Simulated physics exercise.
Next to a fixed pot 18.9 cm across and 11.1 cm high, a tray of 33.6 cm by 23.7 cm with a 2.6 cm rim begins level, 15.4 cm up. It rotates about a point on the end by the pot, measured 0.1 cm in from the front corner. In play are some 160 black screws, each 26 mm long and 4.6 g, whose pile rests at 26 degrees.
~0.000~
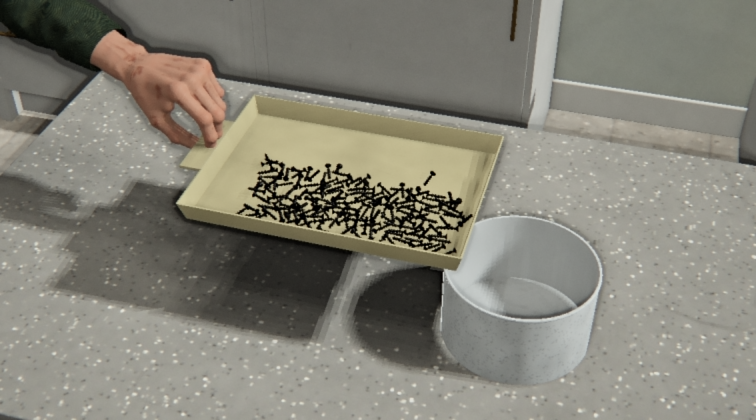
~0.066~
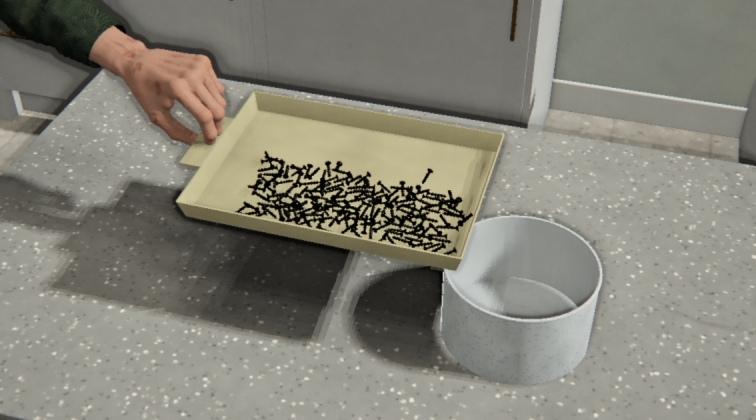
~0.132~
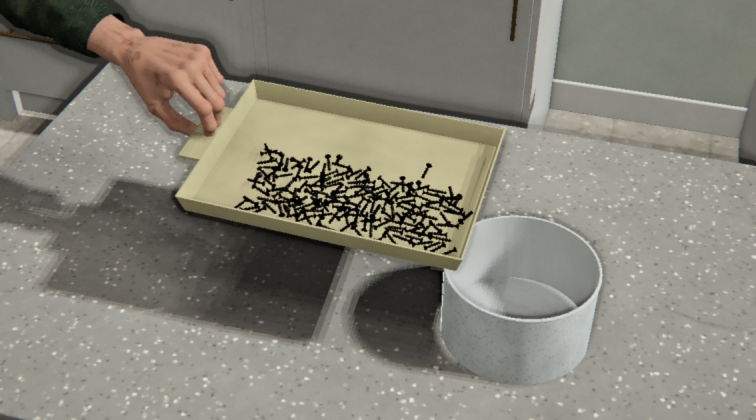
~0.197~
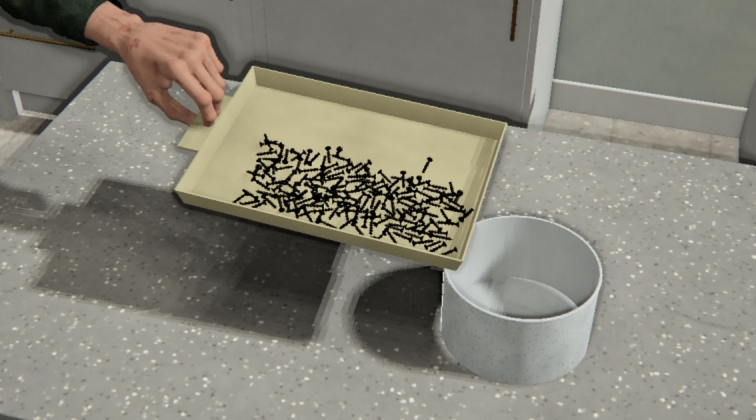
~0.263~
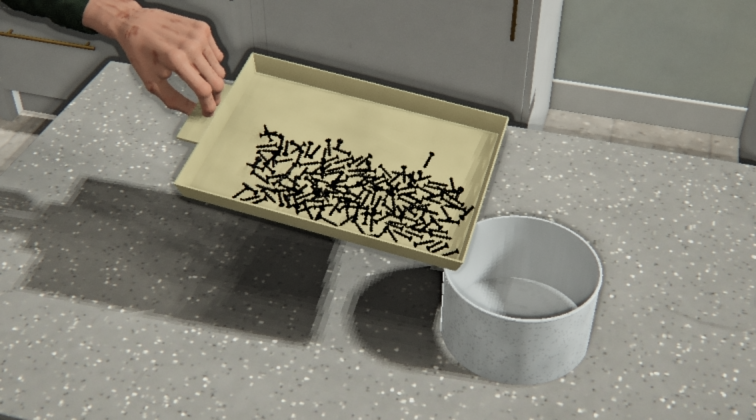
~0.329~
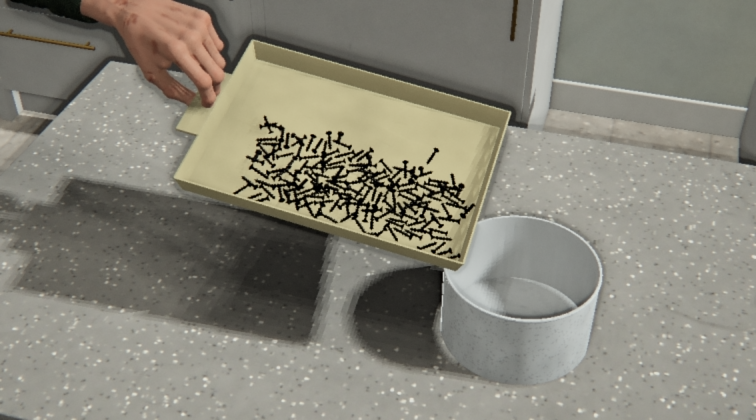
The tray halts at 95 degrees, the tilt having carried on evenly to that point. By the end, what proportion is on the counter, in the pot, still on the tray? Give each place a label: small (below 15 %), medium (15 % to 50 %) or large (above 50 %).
Shares by place: Counter large, pot small, tray small.
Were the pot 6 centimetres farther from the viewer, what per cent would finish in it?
0 %.
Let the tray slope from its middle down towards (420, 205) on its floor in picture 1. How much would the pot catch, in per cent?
I'd say close to 95 %.
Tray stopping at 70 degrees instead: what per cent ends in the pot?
Around 5 in a hundred.
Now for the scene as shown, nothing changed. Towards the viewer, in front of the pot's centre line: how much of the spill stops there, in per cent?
About 100 per cent.
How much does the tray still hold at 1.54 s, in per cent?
It comes to near 70 per cent.
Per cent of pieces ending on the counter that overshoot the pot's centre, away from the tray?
30 %.
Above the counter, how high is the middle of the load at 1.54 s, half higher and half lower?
Roughly 18 cm.
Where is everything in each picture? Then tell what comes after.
In the first frame, tray tilt 0 degrees, front corners at (184, 201) and (457, 253); middle of the pieces at (356, 202); pot at (522, 265).
In the second frame, tray tilt 1 degrees, front corners at (184, 199) and (457, 254); middle of the pieces at (356, 200).
In the third frame, tray tilt 4 degrees, front corners at (183, 193) and (457, 254), lowest corner right front; middle of the pieces at (356, 196).
In the fourth frame, tray tilt 7 degrees, front corners at (183, 187) and (458, 255), lowest corner right front; middle of the pieces at (357, 191).
In the fifth frame, tray tilt 11 degrees, front corners at (182, 181) and (459, 256), lowest corner right front; middle of the pieces at (357, 186).
In the sixth frame, tray tilt 14 degrees, front corners at (182, 175) and (459, 257), lowest corner right front; middle of the pieces at (358, 182); pot at (522, 265). The tray's pace is about 50 degrees a second.
Then, at 1.06 s, tilt 52 degrees; the tray holds 100 %, the pot 0 %.
Then, at 1.54 s, tilt 77 degrees; the tray holds 70 %, the pot 0 %.
Then, at 2.09 s, tilt 95 degrees; the tray holds 0 %, the pot 0 %.
By 2.8 s all is still; counter 100 %, pot 0 %, tray 0 %.
